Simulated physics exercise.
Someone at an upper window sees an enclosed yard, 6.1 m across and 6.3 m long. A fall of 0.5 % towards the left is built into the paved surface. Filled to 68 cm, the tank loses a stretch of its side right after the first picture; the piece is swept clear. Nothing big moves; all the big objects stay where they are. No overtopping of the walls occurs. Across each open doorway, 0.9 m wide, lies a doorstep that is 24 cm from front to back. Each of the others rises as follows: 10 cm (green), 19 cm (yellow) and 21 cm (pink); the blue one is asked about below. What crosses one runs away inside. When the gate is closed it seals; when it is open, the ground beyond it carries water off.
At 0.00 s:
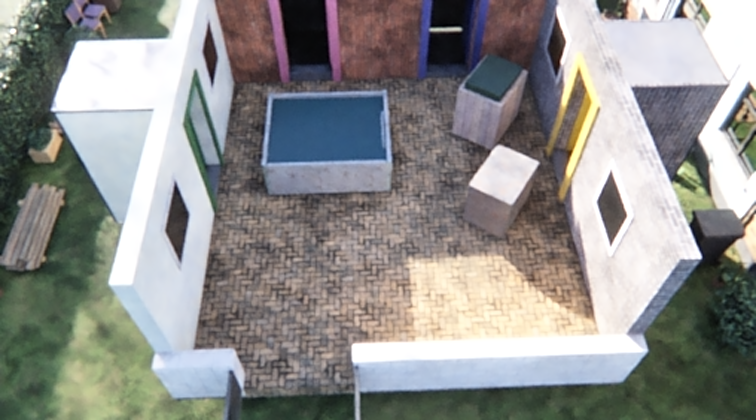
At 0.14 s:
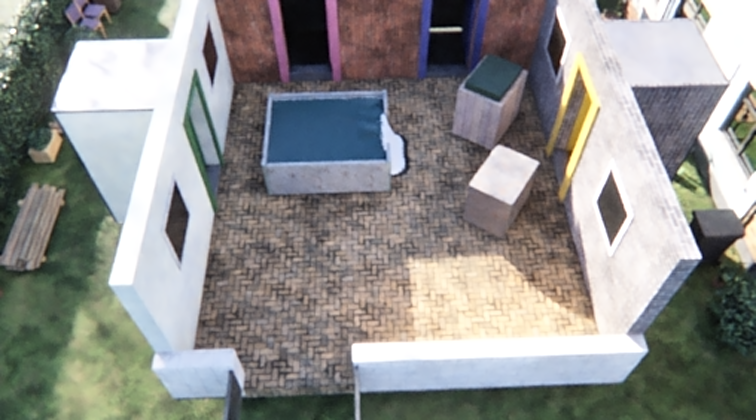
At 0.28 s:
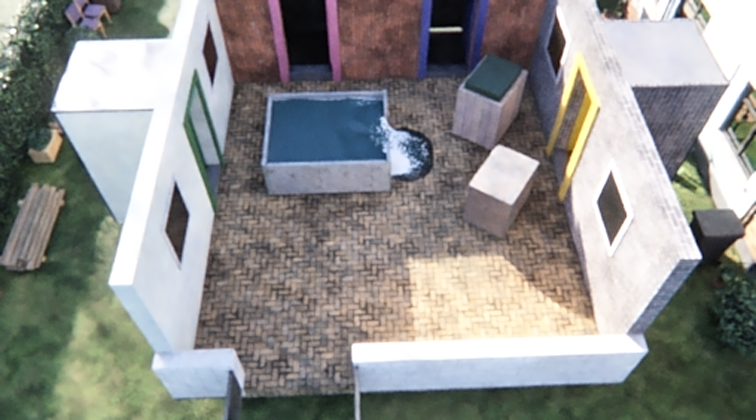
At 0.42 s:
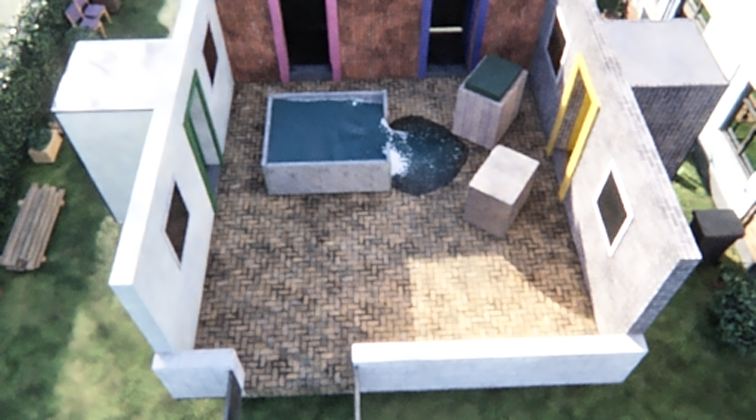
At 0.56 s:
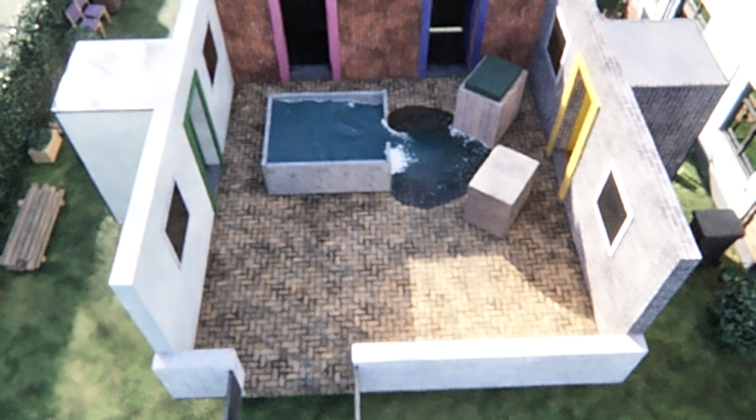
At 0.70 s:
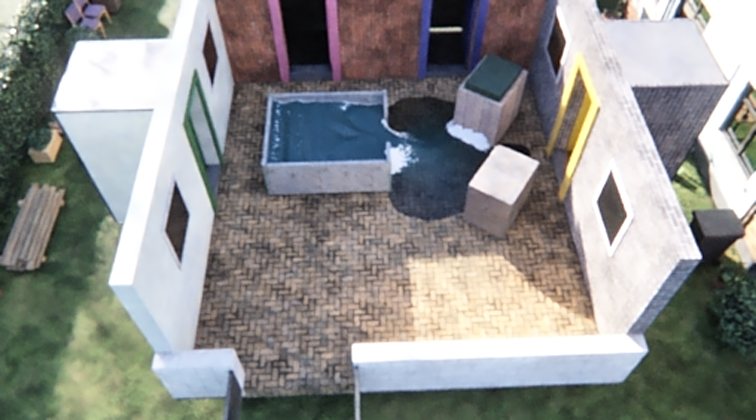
Water poured out through the right side of a raised tank in a walled, brick-paved yard, then spread in a widening dark pool across the paving, reaching around two pale blocks and foaming against one.
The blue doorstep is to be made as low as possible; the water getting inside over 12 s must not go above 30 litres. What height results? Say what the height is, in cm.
It would have to be roughly 17 cm high.
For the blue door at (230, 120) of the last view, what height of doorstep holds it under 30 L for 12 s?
Something near 8.0 cm.
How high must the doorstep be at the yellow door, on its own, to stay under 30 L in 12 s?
At yellow, about 25 cm.
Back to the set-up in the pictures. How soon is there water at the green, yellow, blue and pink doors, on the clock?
Front arrival: Green 8.0 seconds, yellow 0.9 seconds, blue 1.2 seconds, pink 4.0 seconds.
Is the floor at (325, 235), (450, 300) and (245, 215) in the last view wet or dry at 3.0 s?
One by one: Clear, drenched, clear.
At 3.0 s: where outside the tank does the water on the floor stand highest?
Look close to (547, 173).
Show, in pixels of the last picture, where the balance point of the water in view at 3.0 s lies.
Roughly (401, 164).
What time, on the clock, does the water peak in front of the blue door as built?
The depth peaks at about 2.2 seconds.
After 1.4 s water covers 20 % of the floor, deepest (34 cm) near (397, 155); 7 cm at the blue door, 0 litres in over its 12 cm doorstep.
After 3.0 s water covers 50 % of the floor, deepest (26 cm) near (547, 173); 17 cm at the blue door, 42 litres in over its 12 cm doorstep.
After 12.0 s water covers 95 % of the floor, deepest (12 cm) near (216, 207); 6 cm at the blue door, 93 litres in over its 12 cm doorstep.
At the blue door as built, the water arrived by 1.2 s and peaked near 19 cm at 2.2 s.
With a doorstep of 14 cm, 59 litres would have come in within the 12 s; with 19 cm, 14 litres. So under 30 litres takes about 17 cm.
